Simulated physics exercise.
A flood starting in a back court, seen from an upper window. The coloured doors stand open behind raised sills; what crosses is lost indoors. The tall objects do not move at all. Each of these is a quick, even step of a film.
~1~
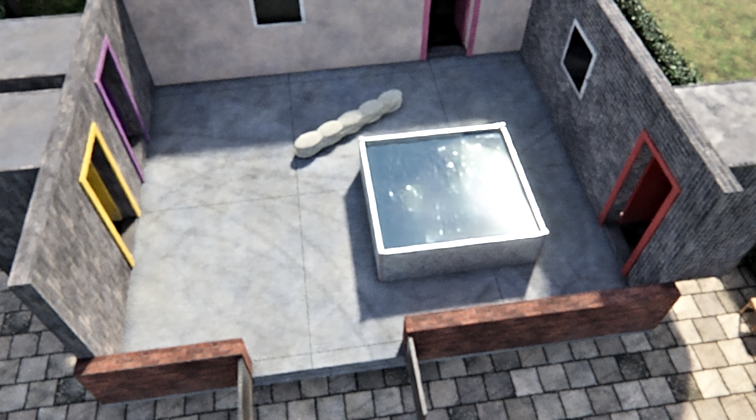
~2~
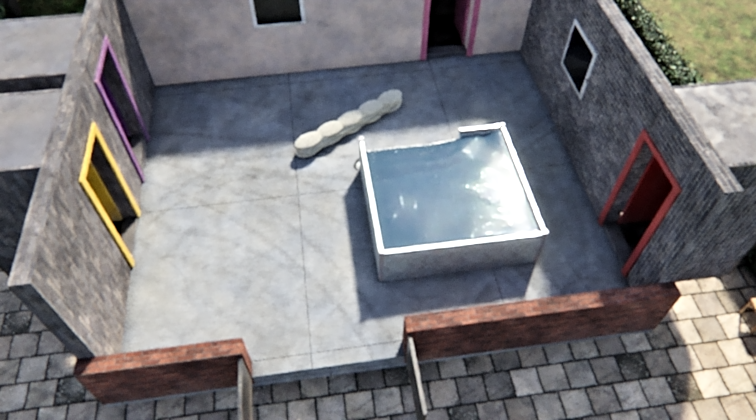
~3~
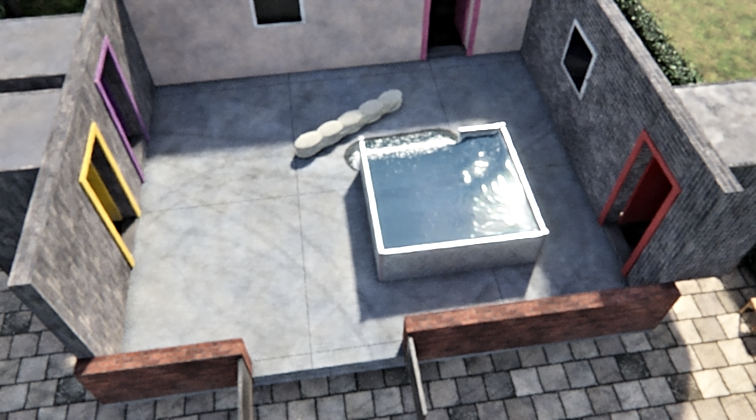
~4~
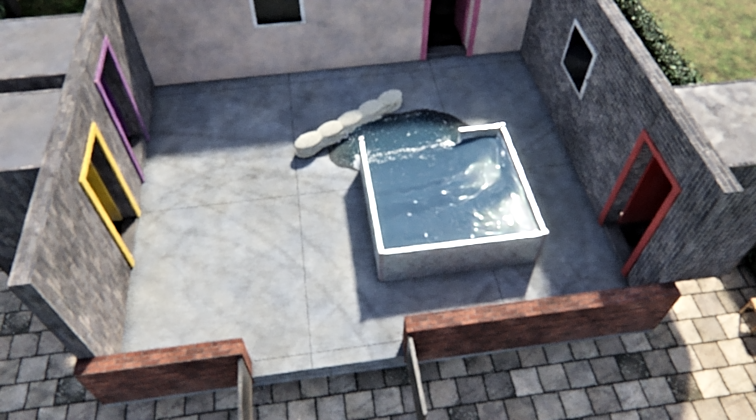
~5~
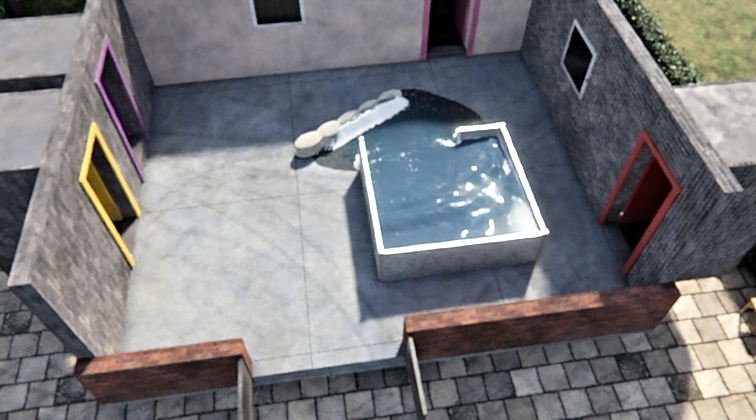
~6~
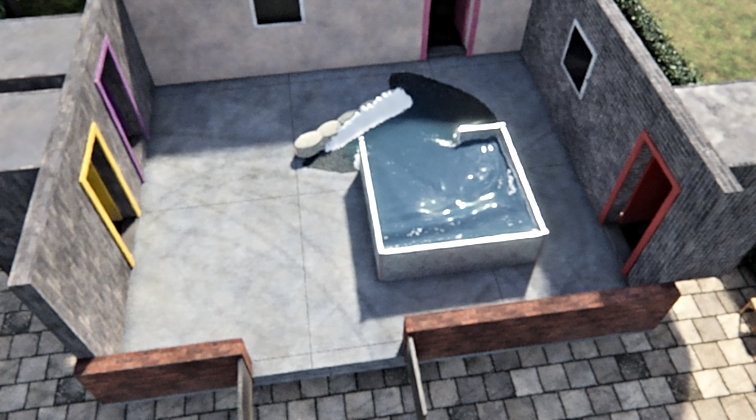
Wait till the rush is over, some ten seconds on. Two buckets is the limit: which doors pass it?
Result: The red door breaks the limit for sure, the purple door respects the limit for sure, the pink door breaks the limit for sure, the yellow door breaks the limit for sure.
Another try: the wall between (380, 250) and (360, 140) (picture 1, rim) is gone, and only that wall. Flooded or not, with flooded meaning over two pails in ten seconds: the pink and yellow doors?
Pink door: Below the limit; yellow door: Above the limit.
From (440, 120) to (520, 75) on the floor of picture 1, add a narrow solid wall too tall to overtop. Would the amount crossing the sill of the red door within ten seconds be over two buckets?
Red falls short.
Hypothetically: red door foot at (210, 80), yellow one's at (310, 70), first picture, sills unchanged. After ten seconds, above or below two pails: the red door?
Logged - red door ends up lower.
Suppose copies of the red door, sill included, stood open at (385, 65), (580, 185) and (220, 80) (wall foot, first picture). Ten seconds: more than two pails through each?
In order: Exceeds it, falls short, falls short.
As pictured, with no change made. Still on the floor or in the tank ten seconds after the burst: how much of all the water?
About 84 %.
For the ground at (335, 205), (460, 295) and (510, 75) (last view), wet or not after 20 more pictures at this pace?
Result, in the order given: Wetted / not wetted / wetted.
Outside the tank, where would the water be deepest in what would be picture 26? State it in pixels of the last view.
It should be close to (511, 52).
A moment on, water covers 20 % of the floor; the red door not reached, the purple door not reached, the pink door under two buckets in, the yellow door not reached.
Next, water covers 40 % of the floor; the red door not reached, the purple door not reached, the pink door far over two buckets in, the yellow door not reached.
Then, water covers 65 % of the floor; the red door not reached, the purple door not reached, the pink door far over two buckets in, the yellow door under two buckets in.
Later, water covers 90 % of the floor; the red door wet at the sill, nothing in, the purple door wet at the sill, nothing in, the pink door far over two buckets in, the yellow door over two buckets in.
In the end, water covers 95 % of the floor; the red door over two buckets in, the purple door wet at the sill, nothing in, the pink door far over two buckets in, the yellow door over two buckets in.
